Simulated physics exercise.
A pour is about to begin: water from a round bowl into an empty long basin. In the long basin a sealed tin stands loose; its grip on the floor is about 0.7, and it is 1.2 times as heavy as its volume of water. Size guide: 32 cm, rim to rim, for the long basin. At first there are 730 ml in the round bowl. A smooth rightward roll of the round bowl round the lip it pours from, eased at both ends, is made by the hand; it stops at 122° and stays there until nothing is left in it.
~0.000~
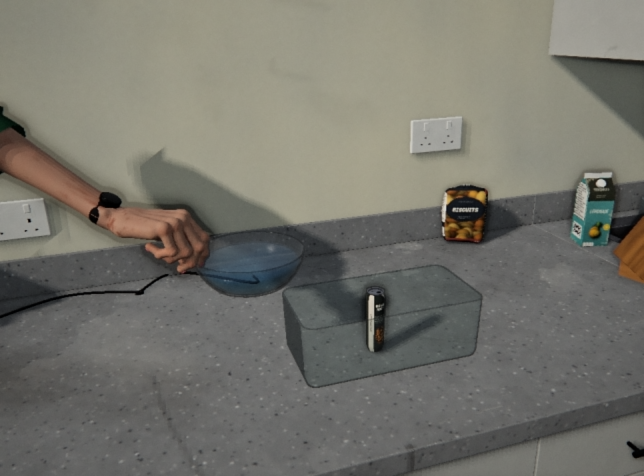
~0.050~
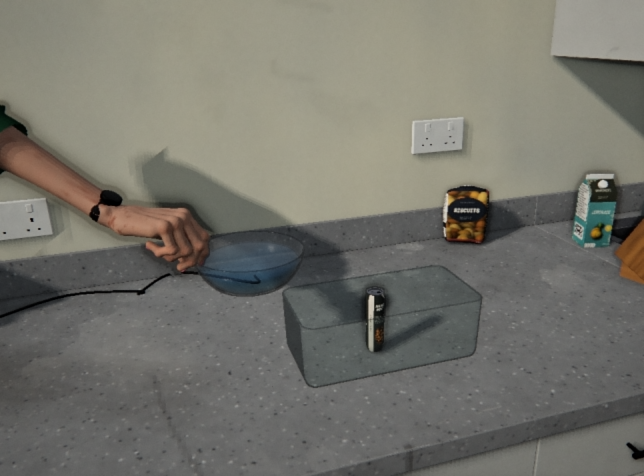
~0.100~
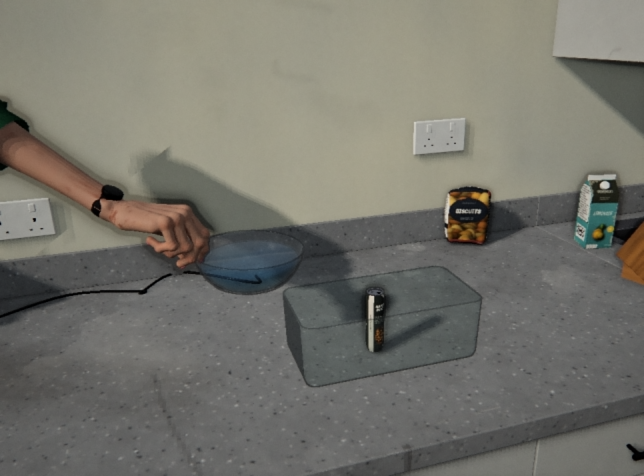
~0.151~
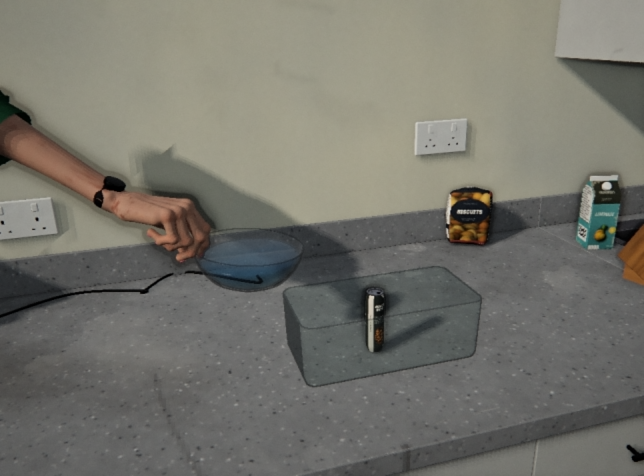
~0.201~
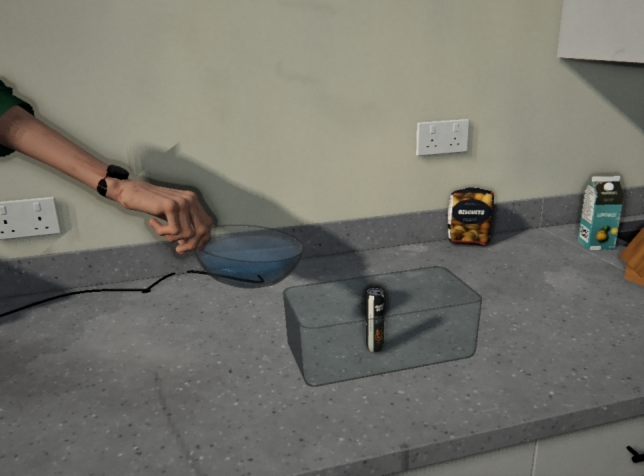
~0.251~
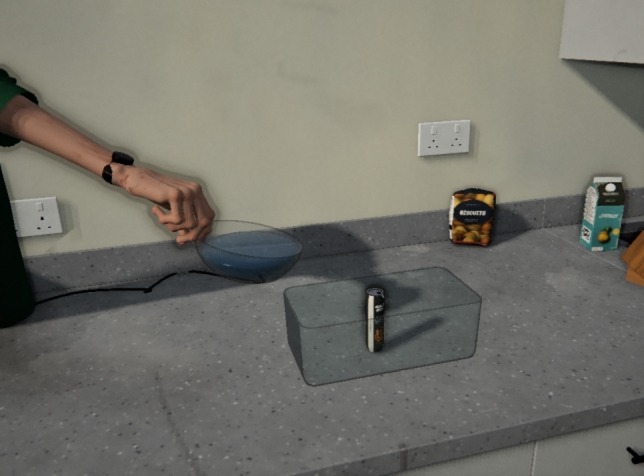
A grey speckled kitchen worktop against a pale wall with white sockets is seen from slightly above, the view holding nearly still. A hand with a black wristband grips a clear round bowl of bluish water at left, behind a long empty see-through basin with a small dark-and-white tin, a dark packet and a teal carton further right. The hand slowly tilts the bowl slightly rightward.
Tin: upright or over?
It tips.
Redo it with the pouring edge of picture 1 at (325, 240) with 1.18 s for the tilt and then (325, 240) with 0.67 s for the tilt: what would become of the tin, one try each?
In the first try it remains standing; in the second it remains standing.
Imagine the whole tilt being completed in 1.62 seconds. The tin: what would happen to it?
The tin stays up.
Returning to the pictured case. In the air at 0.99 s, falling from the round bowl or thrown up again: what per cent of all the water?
About 1 per cent.
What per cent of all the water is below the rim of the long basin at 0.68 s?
Around 24 percent.
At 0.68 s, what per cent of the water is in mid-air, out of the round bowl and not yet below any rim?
At that moment, about 50 percent.
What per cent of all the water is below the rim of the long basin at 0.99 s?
Value: Approx. 98 %.
Then, 0.68 s in, the tilt is 75° and 25 per cent is still to pour; the tin stands where it began.
Then, 0.99 s in, the tilt is 115° and 0 per cent is still to pour; the tin leans 30°.
Then, 1.32 s in, the tilt is 122° and 0 per cent is still to pour; the tin lies on its side.
Then, 1.68 s in, the tilt is 122° and 0 per cent is still to pour; the tin lies on its side.
Finally, the tin lies on its side.
